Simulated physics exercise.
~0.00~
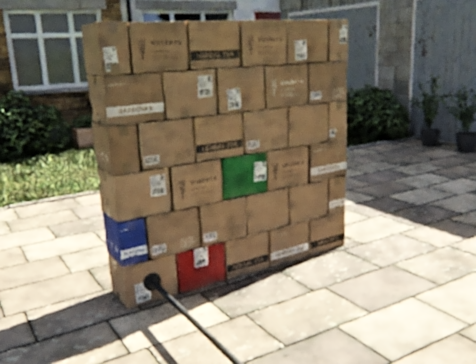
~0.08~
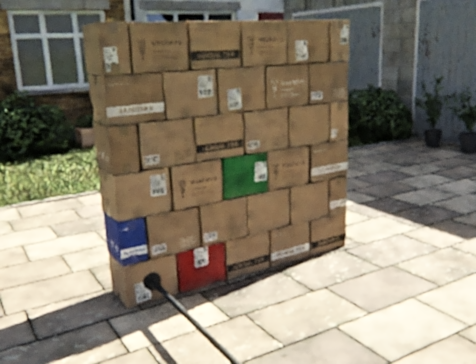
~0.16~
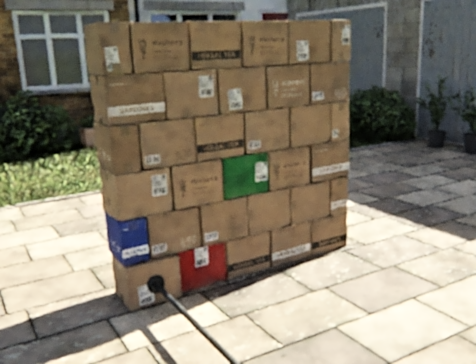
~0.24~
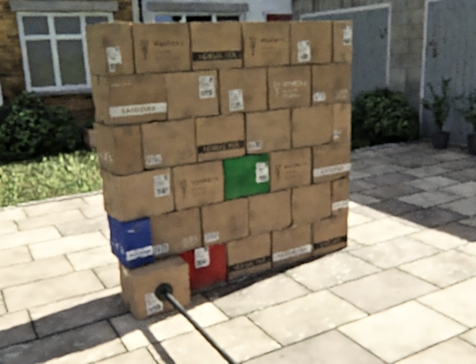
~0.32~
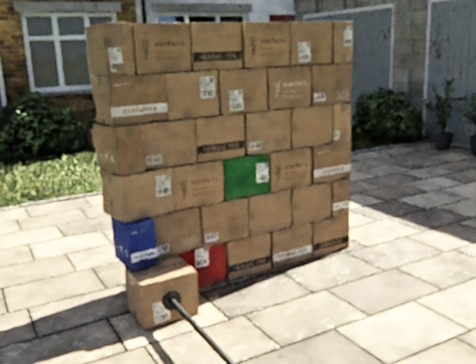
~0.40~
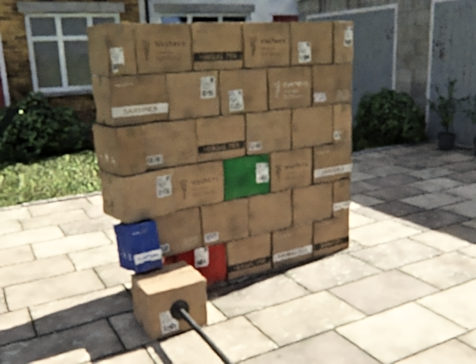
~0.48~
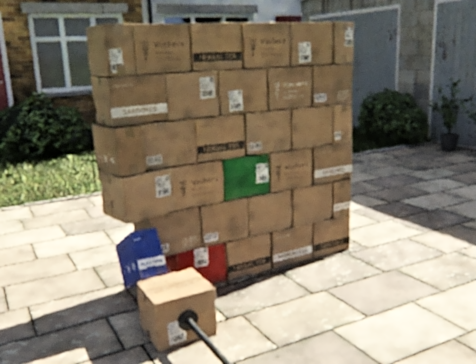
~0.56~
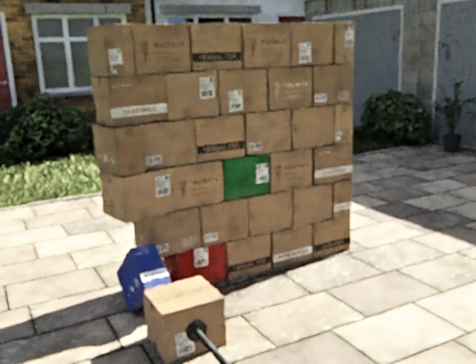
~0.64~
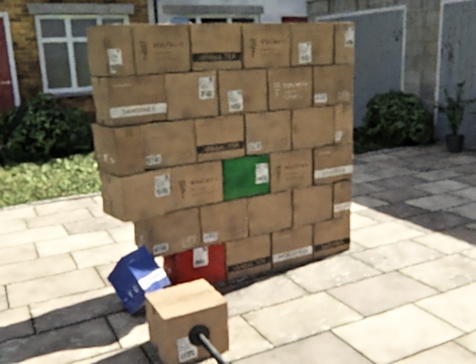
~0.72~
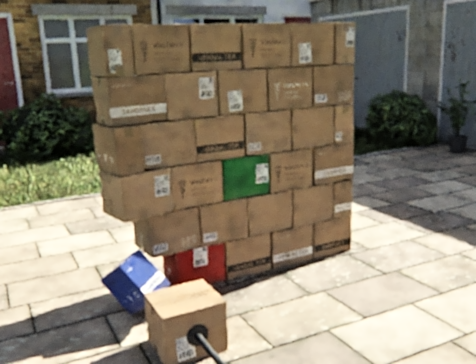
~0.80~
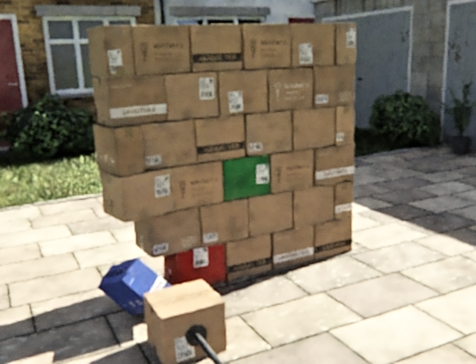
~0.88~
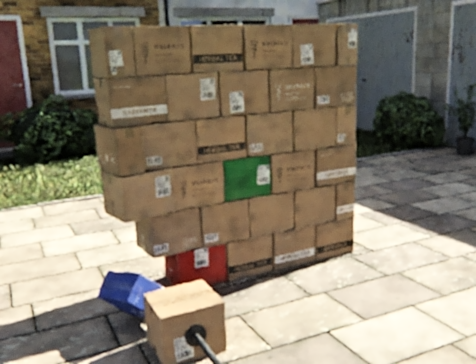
A wall of brown taped cartons stands six rows high on a sunlit paved yard, seen at an angle as the view drifts slightly sideways, with a house and grey doors behind. A green carton sits mid-wall, a red one in the bottom row, and a blue one at the left end just above the corner carton. A dark rod draws that corner carton steadily out toward the viewer. The blue carton shifts, tilts and drops into the gap, then tumbles onto its side on the paving behind the withdrawn carton. The rest of the wall stays standing, green and red cartons still in place.
